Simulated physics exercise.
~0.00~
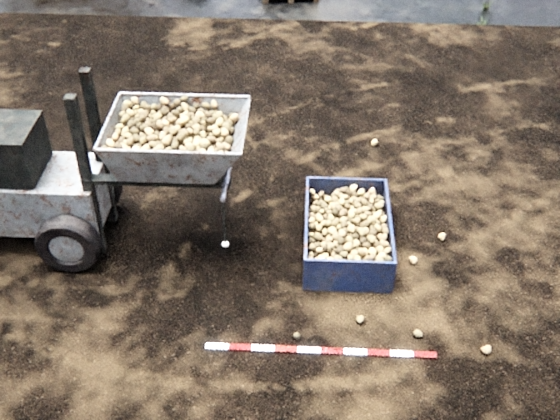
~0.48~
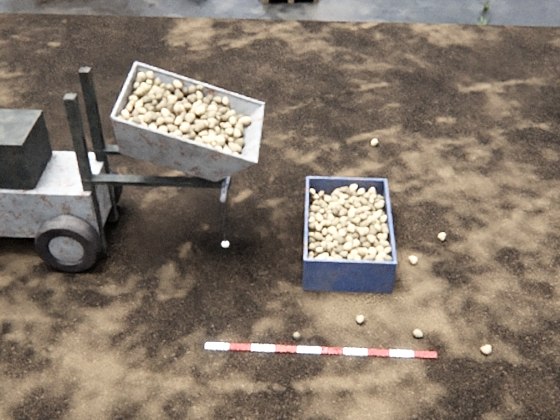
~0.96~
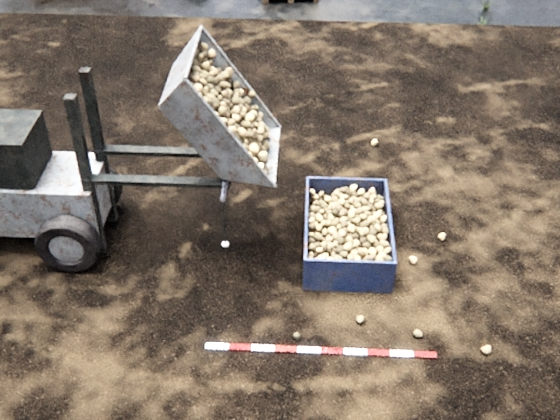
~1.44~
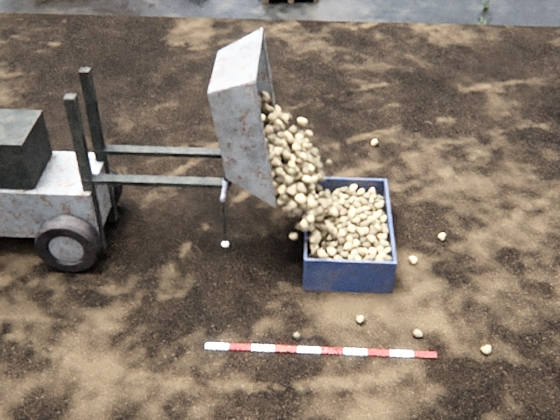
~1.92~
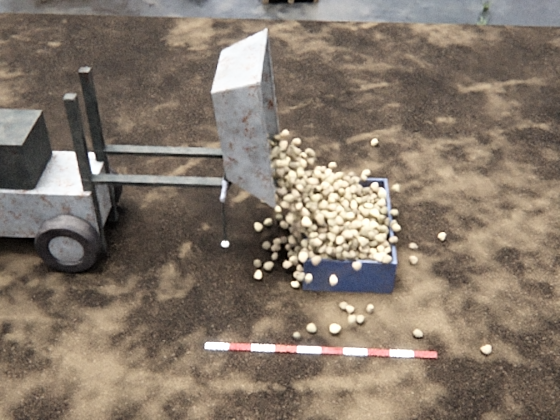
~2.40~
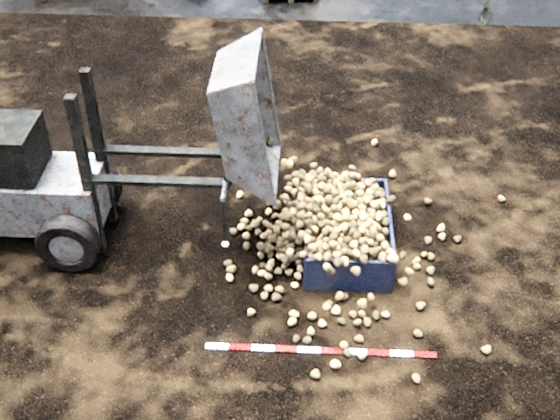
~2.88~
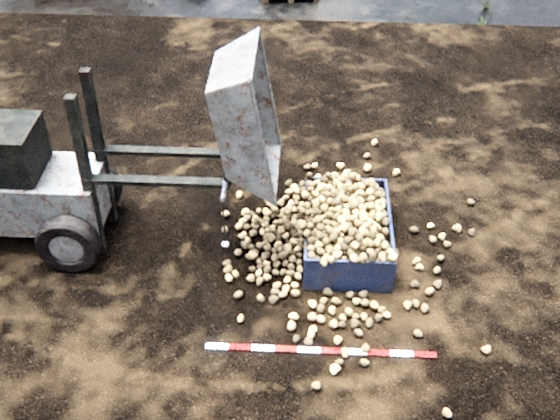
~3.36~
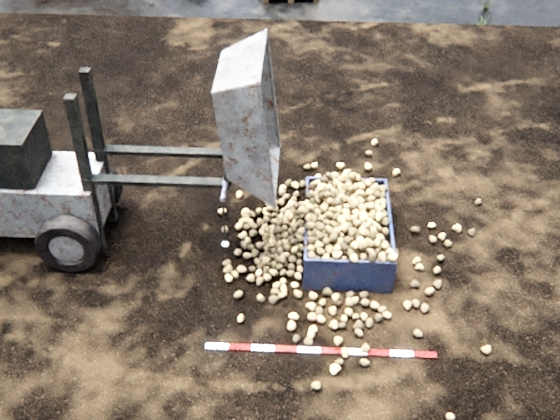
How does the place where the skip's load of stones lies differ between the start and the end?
At the start the load sits up in the raised skip to the left of the blue bin. At the end it lies lower and further right, partly heaped in the bin and partly scattered on the floor around it, mostly to the left and in front.
